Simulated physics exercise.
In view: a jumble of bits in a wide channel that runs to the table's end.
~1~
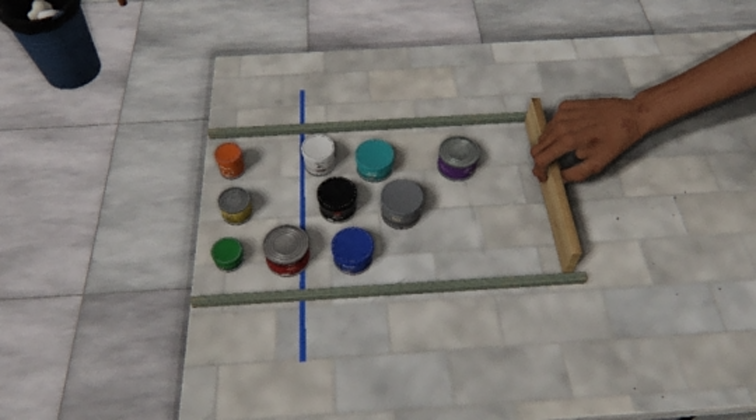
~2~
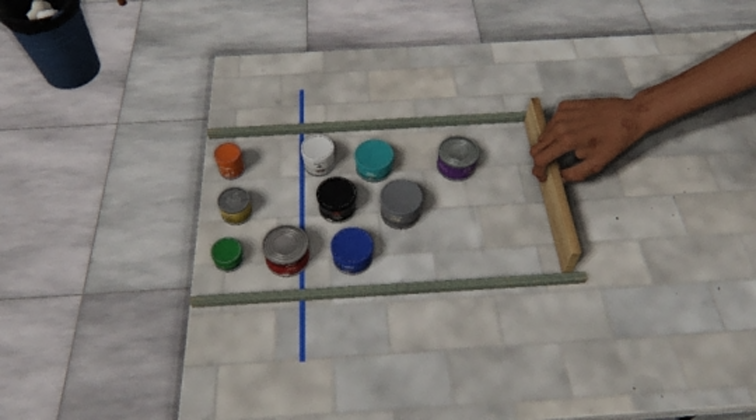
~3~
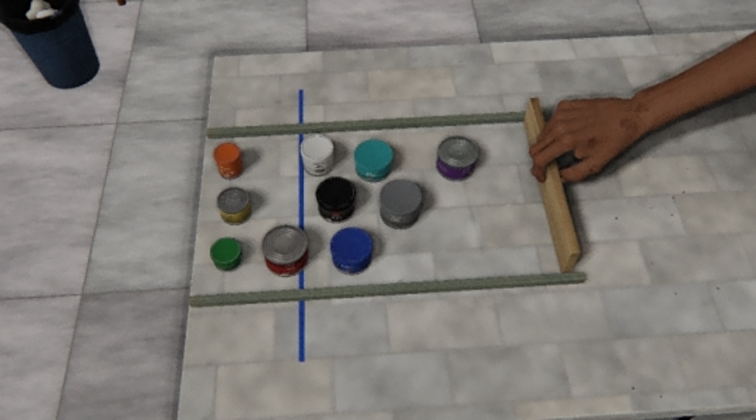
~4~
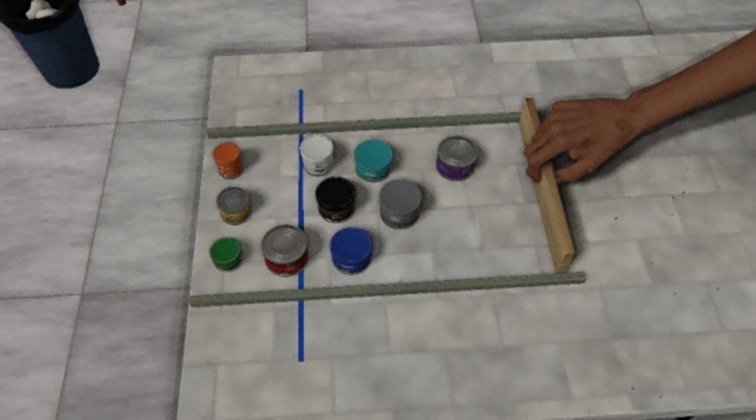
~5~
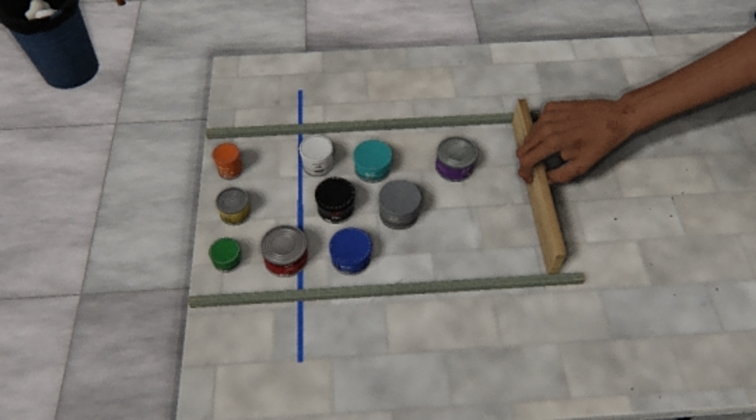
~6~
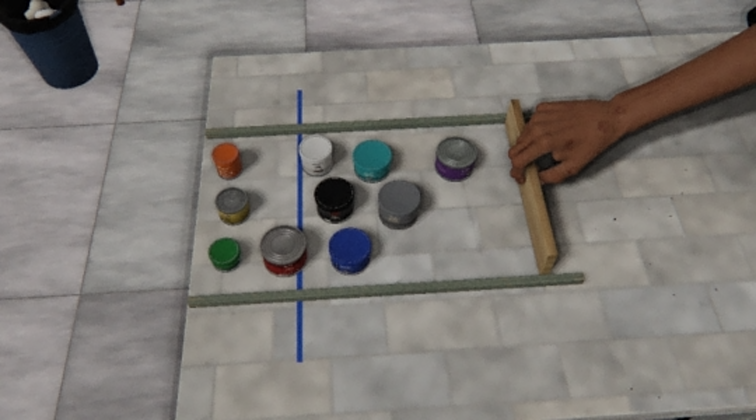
A hand holding a wooden board upright, then sliding it slightly left between two rails toward small coloured pots that stay still.
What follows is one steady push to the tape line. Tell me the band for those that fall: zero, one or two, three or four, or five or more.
Here the number that fall off is zero.
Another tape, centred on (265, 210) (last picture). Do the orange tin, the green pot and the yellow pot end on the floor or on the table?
The orange tin falls; the green pot goes over; the yellow pot is lost.
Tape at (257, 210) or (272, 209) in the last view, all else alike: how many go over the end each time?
In that order 3 and 3.
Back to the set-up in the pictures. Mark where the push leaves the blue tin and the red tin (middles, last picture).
The blue tin at (278, 256), the red tin at (235, 252).
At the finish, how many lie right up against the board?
That makes 3.
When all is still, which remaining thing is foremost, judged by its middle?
The green pot.
Soon after, none off yet; orange tin at rest near (228, 162); green pot at rest near (226, 255); yellow pot at rest near (233, 206).
After that, none off yet; orange tin moving near (225, 162); green pot at rest near (226, 255); yellow pot at rest near (233, 206).
In the end, the number that fall off is zero.
